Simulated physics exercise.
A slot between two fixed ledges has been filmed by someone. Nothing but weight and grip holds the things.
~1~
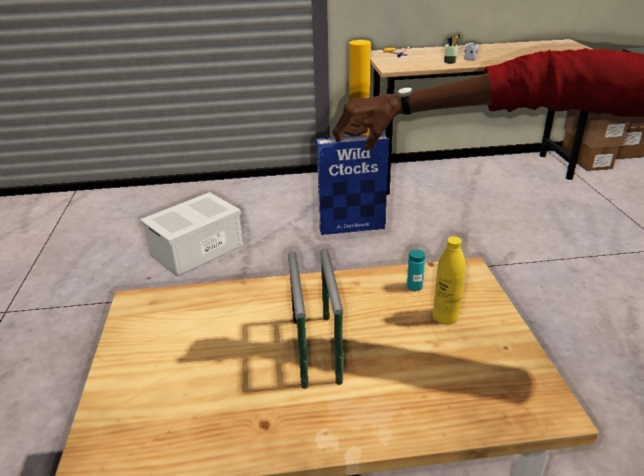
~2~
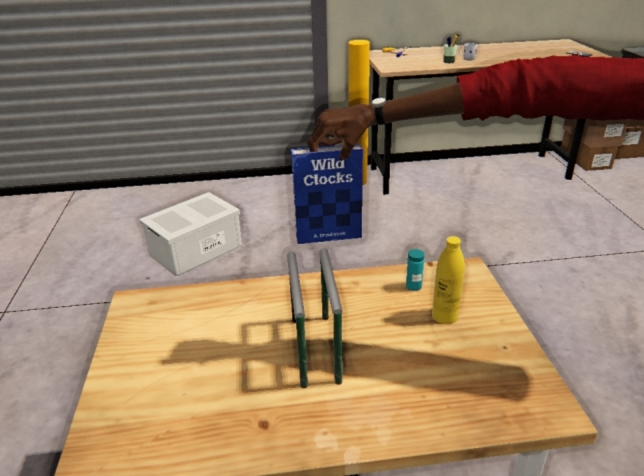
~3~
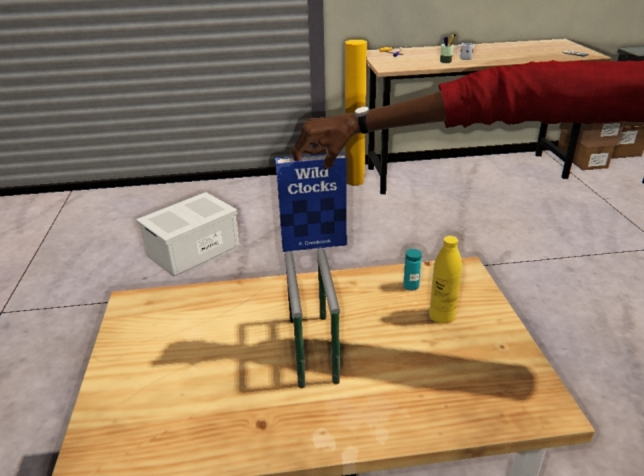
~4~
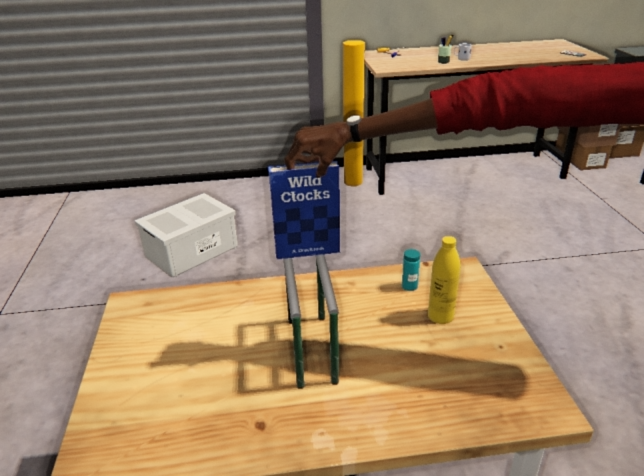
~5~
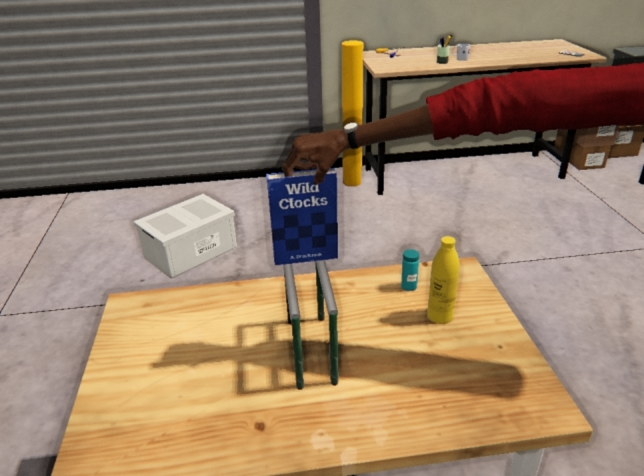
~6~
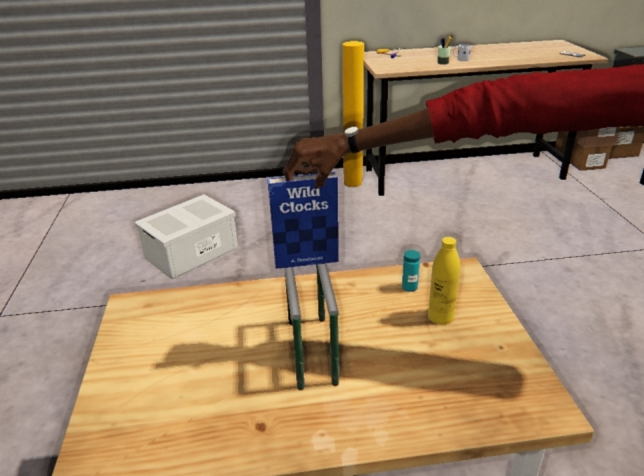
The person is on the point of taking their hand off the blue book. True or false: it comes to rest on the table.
False.
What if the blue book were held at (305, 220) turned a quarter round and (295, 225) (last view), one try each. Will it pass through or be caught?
The first time it makes it through, and the second time it does not get through.
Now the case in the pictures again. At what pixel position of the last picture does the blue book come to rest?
End position, last frame: About (306, 240).
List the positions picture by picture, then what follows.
In the first frame, on its way; blue book (353, 186); yellow bottle (450, 280).
In the second frame, on its way; blue book (328, 196); yellow bottle (449, 280).
In the third frame, on its way; blue book (313, 204); yellow bottle (446, 279).
In the fourth frame, on its way; blue book (306, 212); yellow bottle (445, 280).
In the fifth frame, on its way; blue book (304, 218); yellow bottle (444, 280).
In the sixth frame, poised above the slot; blue book (305, 222); yellow bottle (445, 280).
Then, 0.20 s after the last picture, blue book slid a little near (306, 240).
Then, 0.30 s after the last picture, as before.
Then, 0.50 s after the last picture, blue book resting near (305, 240).
At rest, moved from the start, blue book; the other 2 in place. Seen from the same camera at the end, blue book near (306, 241). The book stays on top.
